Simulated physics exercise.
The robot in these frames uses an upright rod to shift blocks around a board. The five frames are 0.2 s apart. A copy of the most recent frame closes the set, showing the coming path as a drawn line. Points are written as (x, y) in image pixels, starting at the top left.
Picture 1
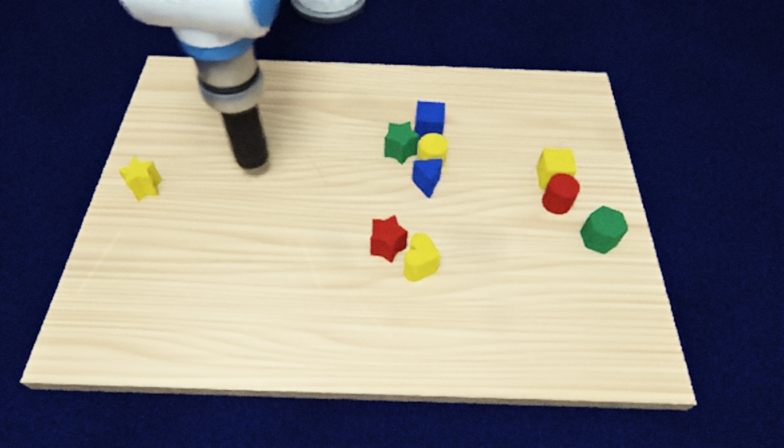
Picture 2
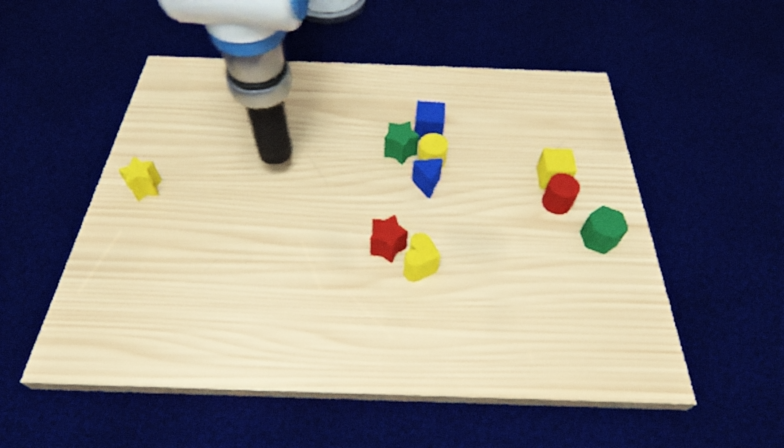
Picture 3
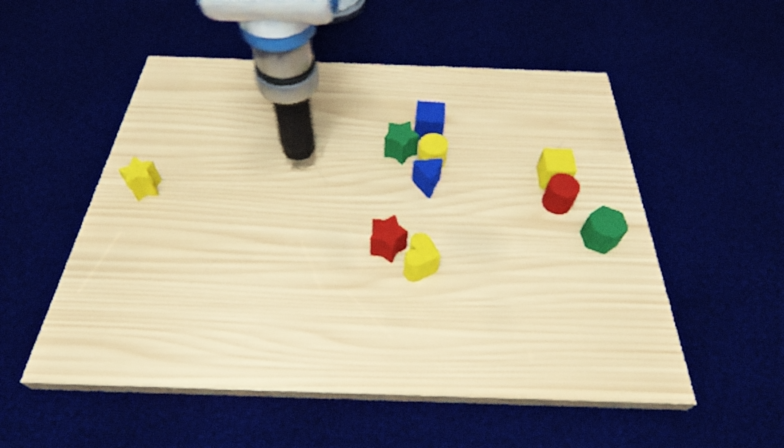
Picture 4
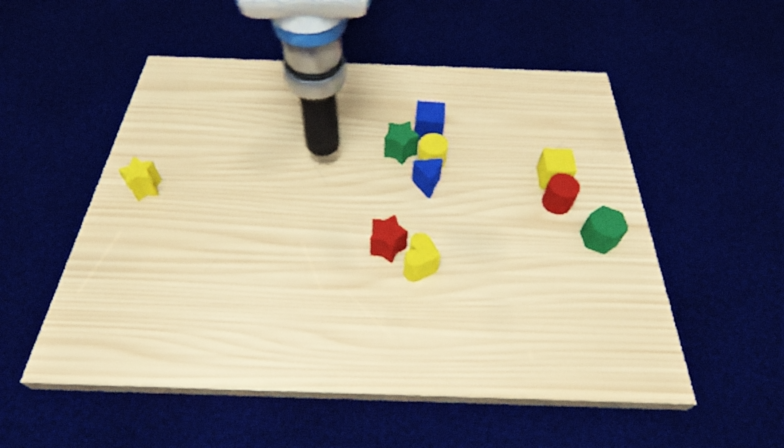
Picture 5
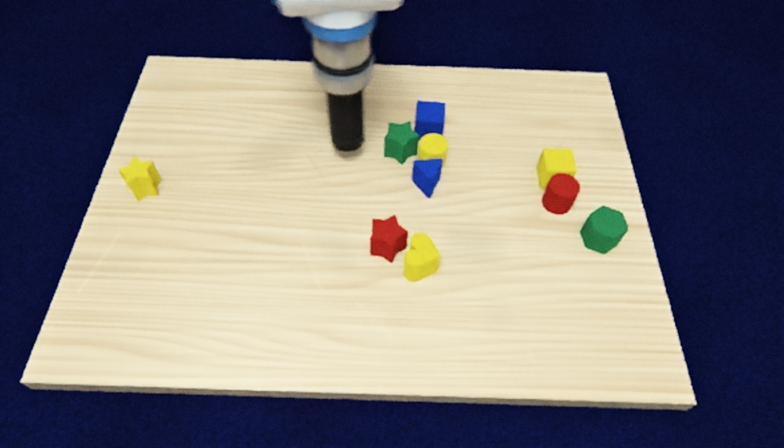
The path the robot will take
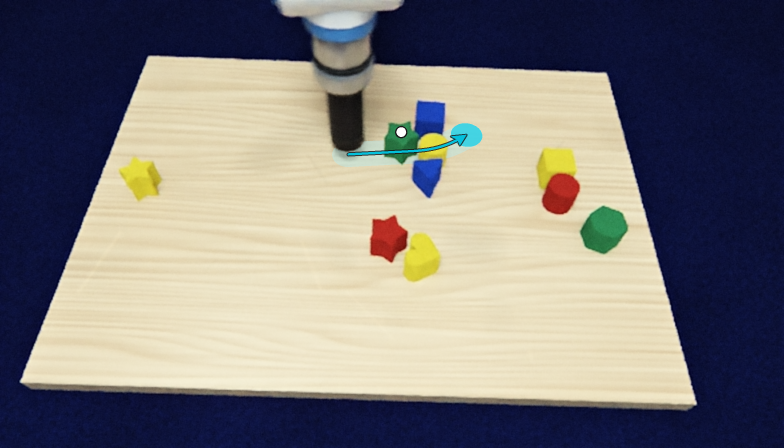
A robot arm with a dark upright rod moved steadily to the right across the upper part of a wooden board, nearing a green star in a small cluster, while all the colored blocks stayed still.
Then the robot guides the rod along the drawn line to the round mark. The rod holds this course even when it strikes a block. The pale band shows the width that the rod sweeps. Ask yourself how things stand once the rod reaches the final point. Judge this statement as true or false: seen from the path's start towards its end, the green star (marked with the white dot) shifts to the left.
False
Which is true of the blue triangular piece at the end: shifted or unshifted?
By then it is still where it was.
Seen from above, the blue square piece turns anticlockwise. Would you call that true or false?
Verdict: True.
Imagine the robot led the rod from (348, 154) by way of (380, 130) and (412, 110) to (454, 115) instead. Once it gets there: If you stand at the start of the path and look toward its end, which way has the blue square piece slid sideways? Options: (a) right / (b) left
The correct letter is a.
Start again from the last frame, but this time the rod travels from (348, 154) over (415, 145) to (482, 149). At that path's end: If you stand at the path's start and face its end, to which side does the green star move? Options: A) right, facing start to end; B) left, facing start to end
The correct letter is A.
The line goes from (348, 154) over (390, 152) and (432, 149) to (467, 135); the dot is on the green star.
The first path, step by step. One third of the way, rod (391, 138); green star (421, 132), turned 15° anticlockwise; blue square piece (438, 109); yellow round block (444, 145).
Two thirds of the way, rod (434, 134); green star (464, 132); blue square piece (452, 106), turned 60° anticlockwise; yellow round block (484, 149).
At the end, rod (469, 120); green star (500, 130), turned 50° clockwise; blue triangular piece unmoved; blue square piece (464, 93), turned 120° anticlockwise; yellow round block (500, 151).
